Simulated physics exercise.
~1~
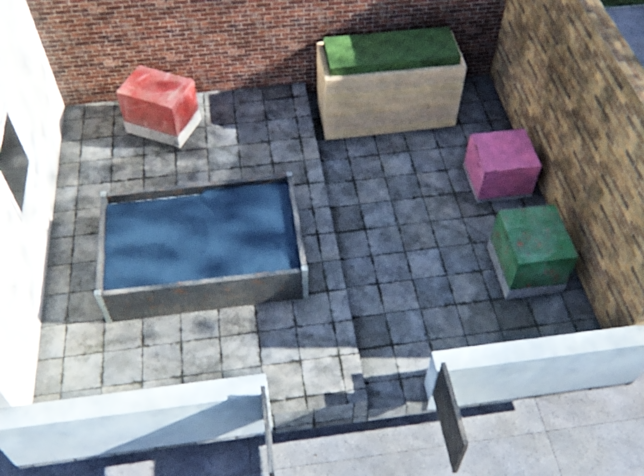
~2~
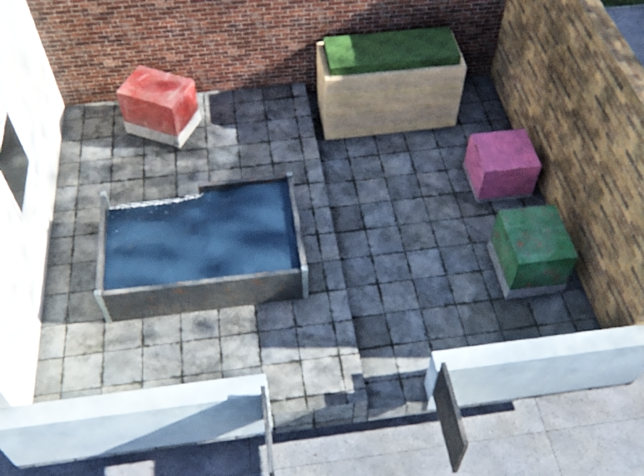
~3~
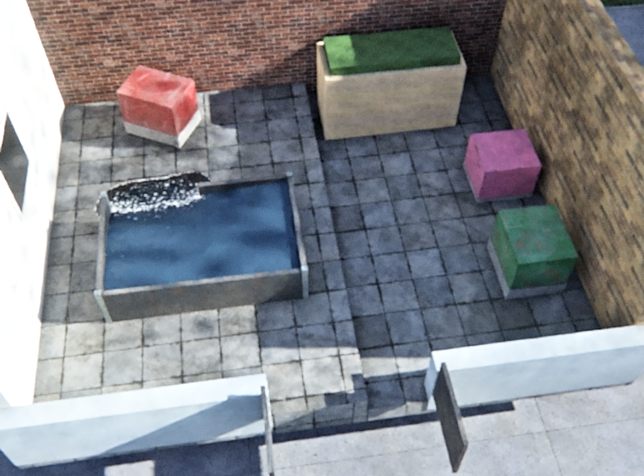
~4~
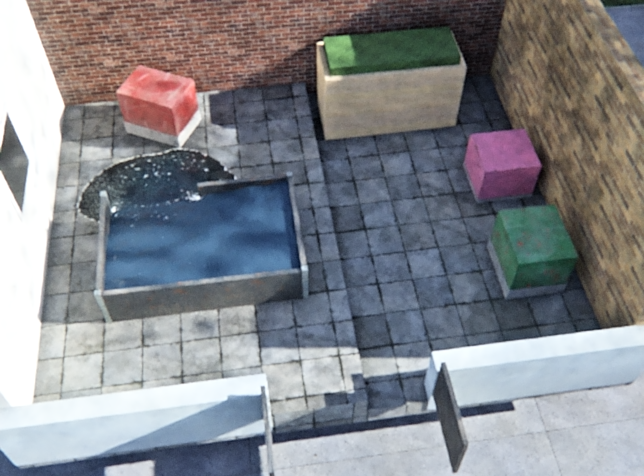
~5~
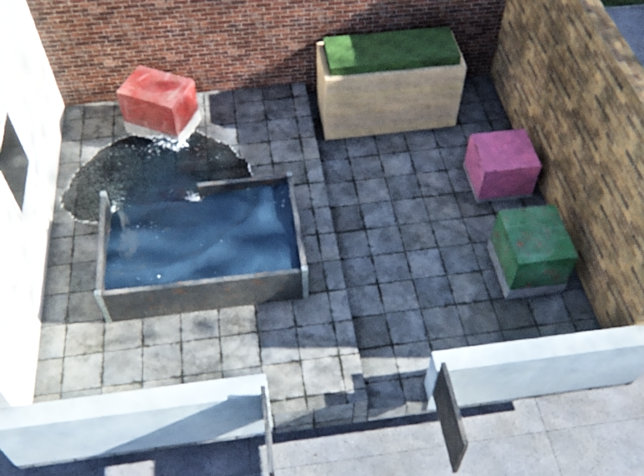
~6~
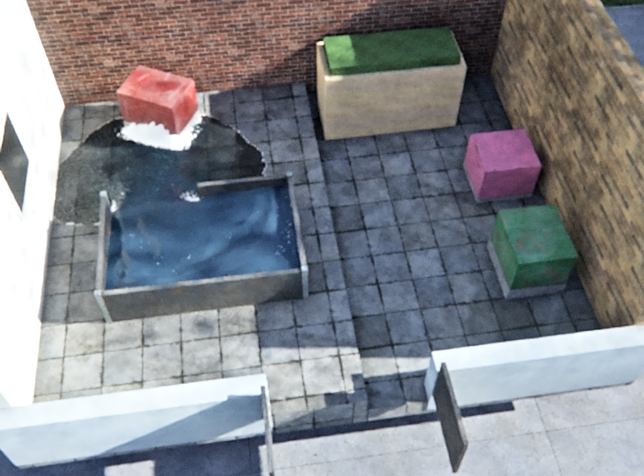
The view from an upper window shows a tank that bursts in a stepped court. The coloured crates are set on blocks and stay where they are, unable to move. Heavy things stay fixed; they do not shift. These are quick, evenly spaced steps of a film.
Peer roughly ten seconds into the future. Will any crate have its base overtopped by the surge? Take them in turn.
Each in turn: The green crate is spared, the red crate is overtopped, the pink crate is overtopped.
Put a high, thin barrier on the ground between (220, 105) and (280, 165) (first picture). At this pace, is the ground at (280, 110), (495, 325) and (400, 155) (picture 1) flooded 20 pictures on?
Taking the three spots in order: Soaked, spared, spared.
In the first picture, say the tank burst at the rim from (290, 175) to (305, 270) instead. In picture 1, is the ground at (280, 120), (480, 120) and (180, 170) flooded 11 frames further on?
In order: Spared, swamped, spared.
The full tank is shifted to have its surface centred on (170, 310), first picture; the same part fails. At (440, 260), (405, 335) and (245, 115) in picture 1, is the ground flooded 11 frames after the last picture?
Results in order - left untouched, left untouched, swamped.
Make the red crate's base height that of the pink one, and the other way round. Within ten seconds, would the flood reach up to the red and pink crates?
Result: Red crate gets splashed; pink crate comes through fine.
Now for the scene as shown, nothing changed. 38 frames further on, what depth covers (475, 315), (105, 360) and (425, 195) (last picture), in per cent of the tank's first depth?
Readings in sequence: 4, 6, 4 percent.
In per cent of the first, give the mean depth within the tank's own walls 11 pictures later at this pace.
Near 52 in a hundred.
A moment on, water covers 20 % of the floor; the green crate not reached, the red crate water round its plinth, the pink crate not reached.
Next, water covers 25 % of the floor; the green crate not reached, the red crate water round its plinth, the pink crate not reached.
Then, water covers 35 % of the floor; the green crate not reached, the red crate water round its plinth, the pink crate not reached.
Later, water covers 75 % of the floor; the green crate water round its plinth, the red crate water round its plinth, the pink crate water round its plinth.
In the end, water covers 95 % of the floor; the green crate stayed above the water, the red crate was topped, the pink crate was topped.
